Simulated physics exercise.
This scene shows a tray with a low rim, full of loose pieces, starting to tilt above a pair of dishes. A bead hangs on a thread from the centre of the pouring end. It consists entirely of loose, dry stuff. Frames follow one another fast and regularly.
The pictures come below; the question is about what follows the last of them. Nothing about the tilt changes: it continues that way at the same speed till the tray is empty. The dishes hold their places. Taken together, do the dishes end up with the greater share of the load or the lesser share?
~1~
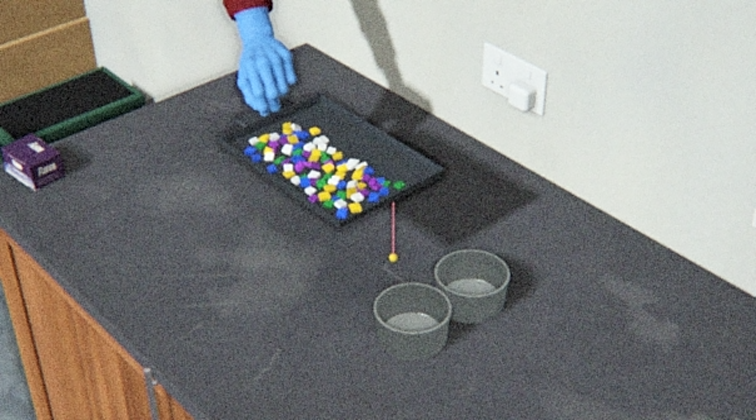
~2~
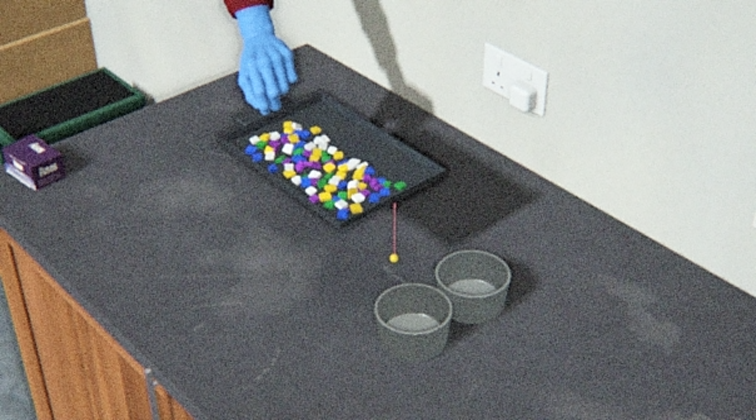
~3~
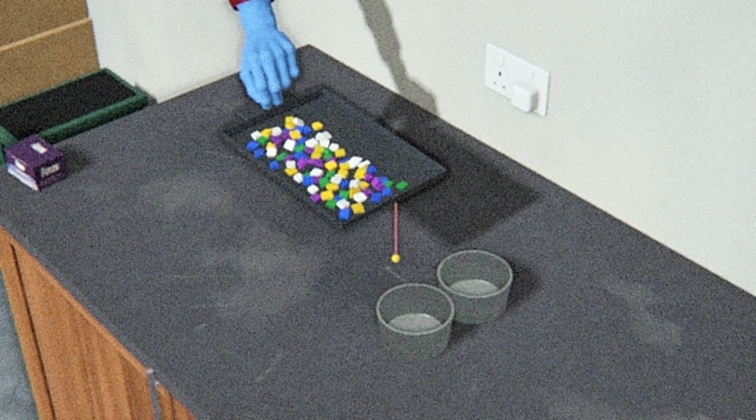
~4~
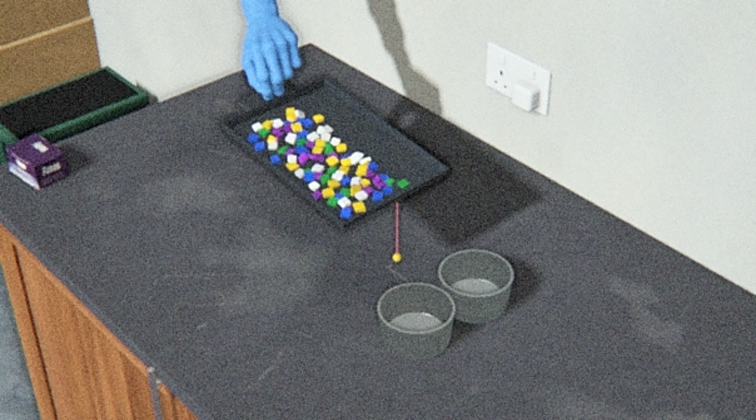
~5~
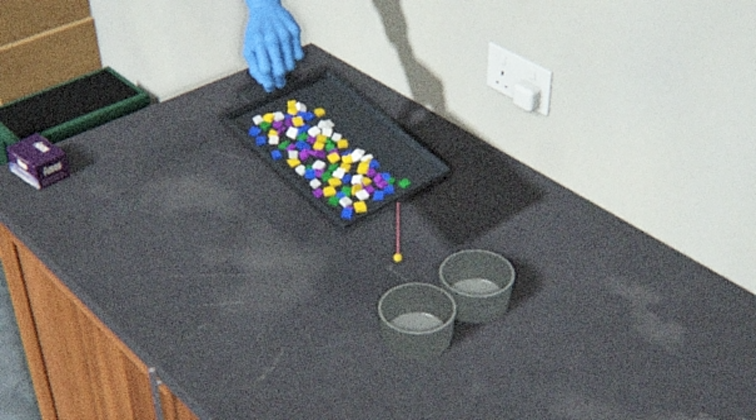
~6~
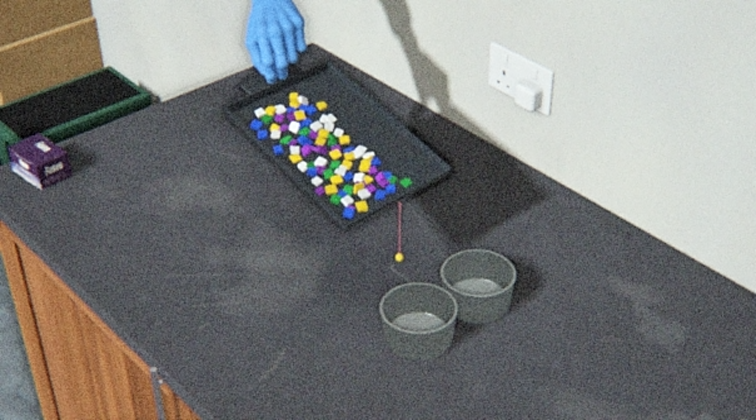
Watching it, the dishes let slip most of it.
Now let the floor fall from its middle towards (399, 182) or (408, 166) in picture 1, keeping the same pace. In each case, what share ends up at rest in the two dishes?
The first comes to 20 %, while the second comes to 0 %.
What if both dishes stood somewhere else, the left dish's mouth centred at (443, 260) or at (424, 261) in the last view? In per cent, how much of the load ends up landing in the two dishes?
You'd get 20 in a hundred first and 20 in a hundred after that.
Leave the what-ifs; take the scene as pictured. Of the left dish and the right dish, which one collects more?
I'd say more ends in the left-side one.
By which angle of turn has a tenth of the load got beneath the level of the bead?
At about 75°.
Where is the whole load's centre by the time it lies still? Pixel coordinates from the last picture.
I'd say the middle ends up at about (406, 319).
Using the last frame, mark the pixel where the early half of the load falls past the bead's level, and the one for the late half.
I'd place the first part at (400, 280) and the rest at (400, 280).
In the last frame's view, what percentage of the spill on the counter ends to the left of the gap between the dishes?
Around 100 per cent, give or take.
Shortly afterwards, tray tipped steeply; the whole lot on the tray.
Next, tray tipped right over; near half on the tray; a little in the left dish; only a few in the right dish; near a quarter outside both; near a quarter in the air.
Some moments later, tray tipped past a quarter turn; near a quarter in the left dish; a little in the right dish; near two thirds outside both.
In the end, tray tipped past a quarter turn; near a quarter in the left dish; a little in the right dish; near two thirds outside both.
